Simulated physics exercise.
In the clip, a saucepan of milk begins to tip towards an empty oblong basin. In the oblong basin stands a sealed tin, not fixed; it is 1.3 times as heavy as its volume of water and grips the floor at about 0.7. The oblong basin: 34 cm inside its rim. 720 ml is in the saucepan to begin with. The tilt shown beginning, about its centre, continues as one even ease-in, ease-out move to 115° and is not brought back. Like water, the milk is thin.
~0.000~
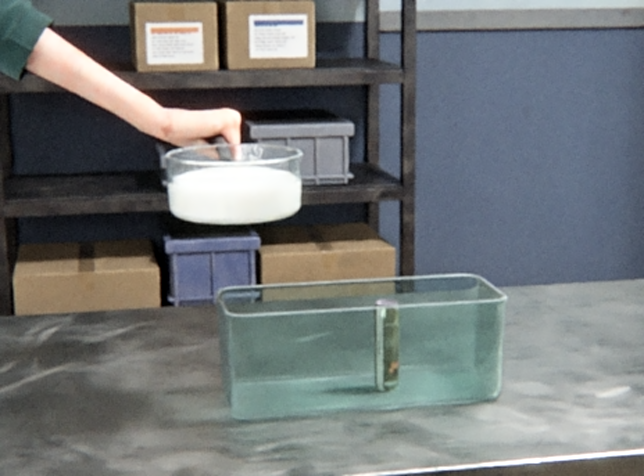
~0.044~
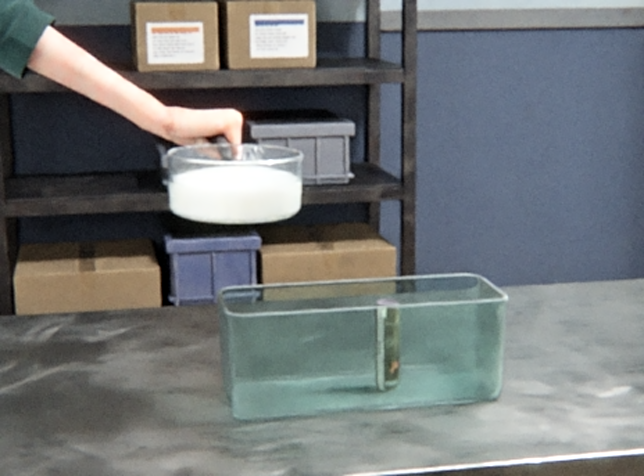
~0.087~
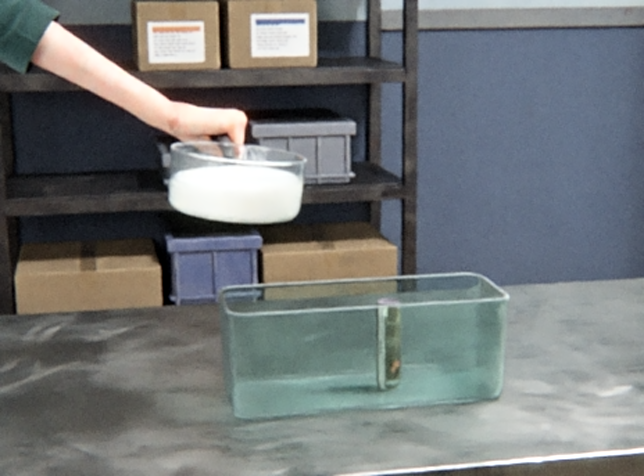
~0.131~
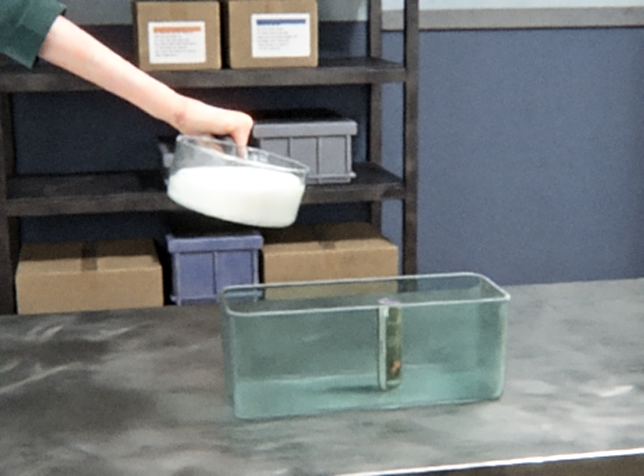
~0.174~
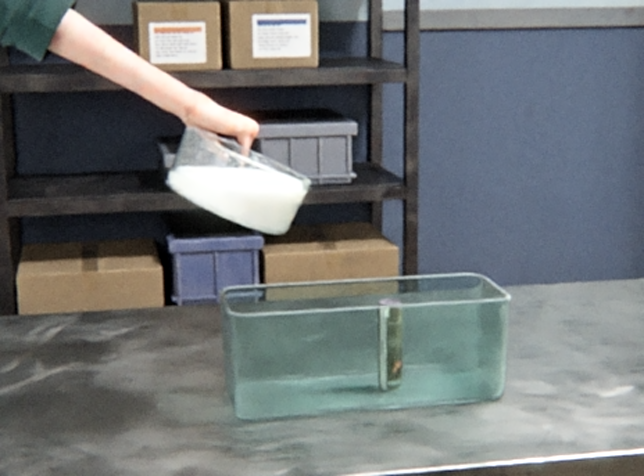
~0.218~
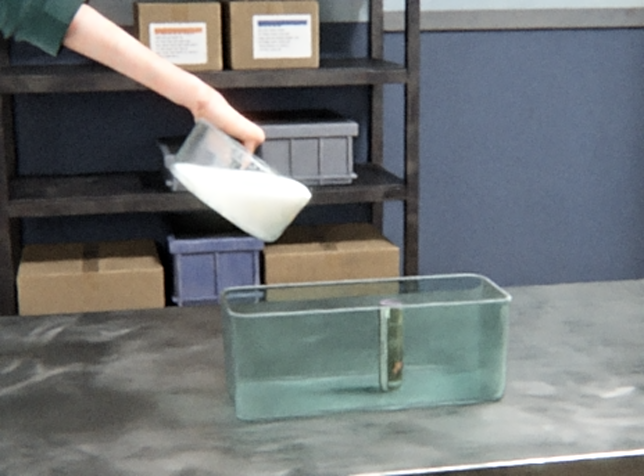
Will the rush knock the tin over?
It never tilts over.
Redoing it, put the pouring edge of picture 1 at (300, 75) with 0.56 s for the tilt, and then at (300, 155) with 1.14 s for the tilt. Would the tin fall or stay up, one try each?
Run one: It tumbles. Run two: It does not tip.
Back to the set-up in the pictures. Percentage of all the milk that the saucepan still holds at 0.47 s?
Some 12 % of it is still there.
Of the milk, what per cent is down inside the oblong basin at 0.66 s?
Reading: Approx. 94 %.
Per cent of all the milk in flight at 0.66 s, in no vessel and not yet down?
About 4 per cent.
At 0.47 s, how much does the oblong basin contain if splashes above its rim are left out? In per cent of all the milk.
Roughly 42 percent.
Then, 0.47 s in, the tilt is 108° and 13 per cent is still to pour; the tin stands where it began.
Then, 0.66 s in, the tilt is 115° and 2 per cent is still to pour; the tin stands where it began.
Then, 0.85 s in, the tilt is 115° and 0 per cent is still to pour; the tin stands where it began.
Then, 1.06 s in, the tilt is 115° and 0 per cent is still to pour; the tin stands where it began.
Finally, the tin stands where it began.
